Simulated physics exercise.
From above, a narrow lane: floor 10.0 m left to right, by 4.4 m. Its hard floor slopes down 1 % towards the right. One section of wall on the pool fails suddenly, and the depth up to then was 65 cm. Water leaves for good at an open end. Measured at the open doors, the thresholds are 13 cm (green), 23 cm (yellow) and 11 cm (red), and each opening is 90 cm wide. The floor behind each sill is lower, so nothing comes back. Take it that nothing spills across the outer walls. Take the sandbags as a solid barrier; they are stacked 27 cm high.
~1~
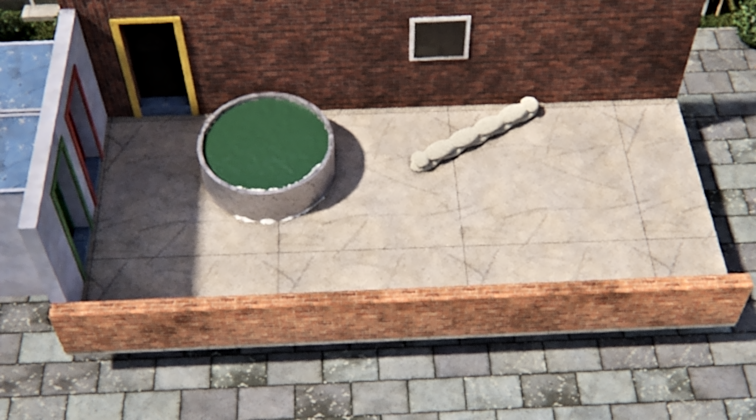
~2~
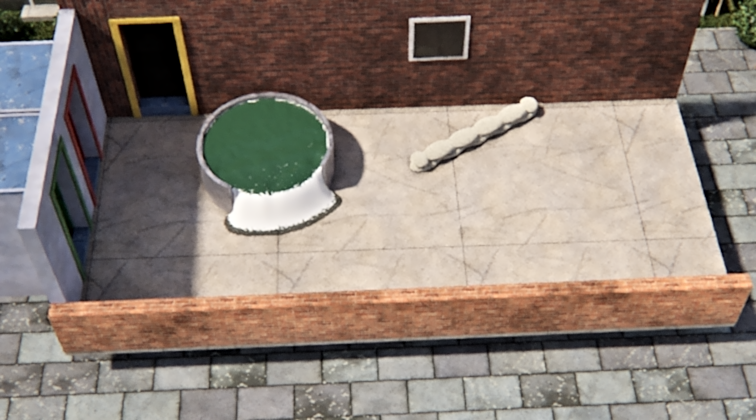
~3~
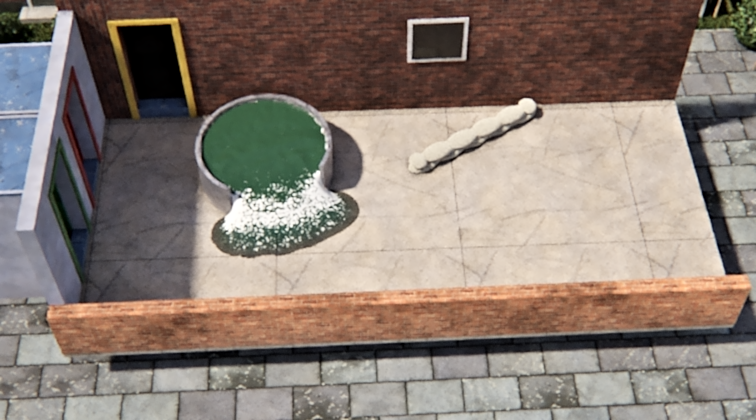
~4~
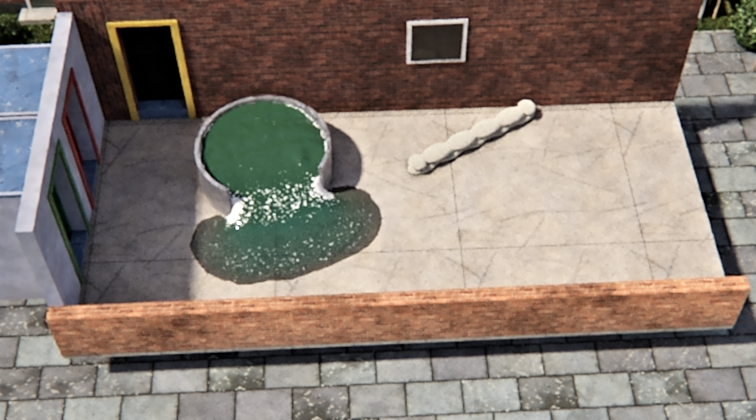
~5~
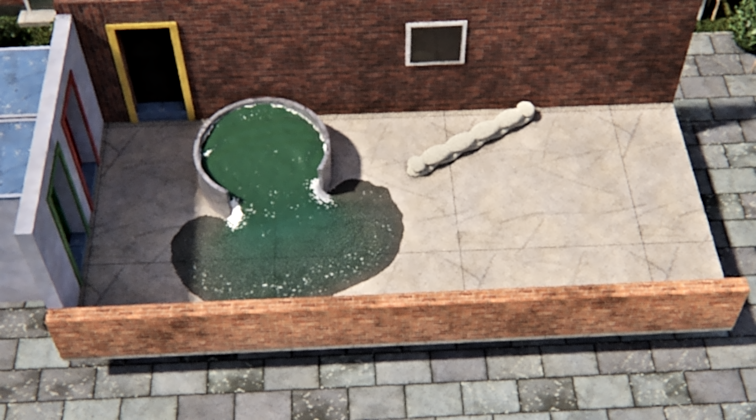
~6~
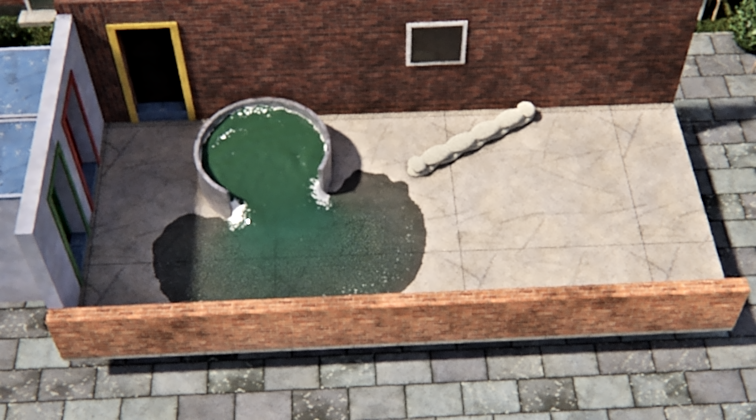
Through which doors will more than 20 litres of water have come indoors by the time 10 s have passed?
The green door: 20 litres or less; the yellow door: 20 litres or less; the red door: 20 litres or less.
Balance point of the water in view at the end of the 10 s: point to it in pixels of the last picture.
Centre: Roughly (326, 209) px.
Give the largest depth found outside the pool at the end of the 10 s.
It tops out at some 8 cm.
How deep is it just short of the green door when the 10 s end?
Looks like about 2.5 cm at that spot.
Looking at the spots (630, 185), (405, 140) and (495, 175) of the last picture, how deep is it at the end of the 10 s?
Spot by spot: Some 2, 1, then 2 cm.
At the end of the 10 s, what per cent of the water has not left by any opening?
Roughly 60 per cent is still there.
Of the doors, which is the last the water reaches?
Last door: Yellow.
A moment later water covers 25 % of the floor and is deepest (38 cm) near (310, 323); green door not reached, yellow door not reached, red door not reached.
Soon after water covers 30 % of the floor and is deepest (31 cm) near (275, 324); green door not reached, yellow door not reached, red door not reached.
Next water covers 55 % of the floor and is deepest (20 cm) near (75, 332); green door 13 cm at the sill, 0 L in, yellow door not reached, red door 4 cm at the sill, 0 L in.
Later on water covers 80 % of the floor and is deepest (12 cm) near (247, 128); green door 7 cm at the sill, 1 L in, yellow door 10 cm at the sill, 0 L in, red door 4 cm at the sill, 0 L in.
At the end water covers 90 % of the floor and is deepest (8 cm) near (109, 171); green door 3 cm at the sill, 1 L in, yellow door 8 cm at the sill, 0 L in, red door 8 cm at the sill, 0 L in.
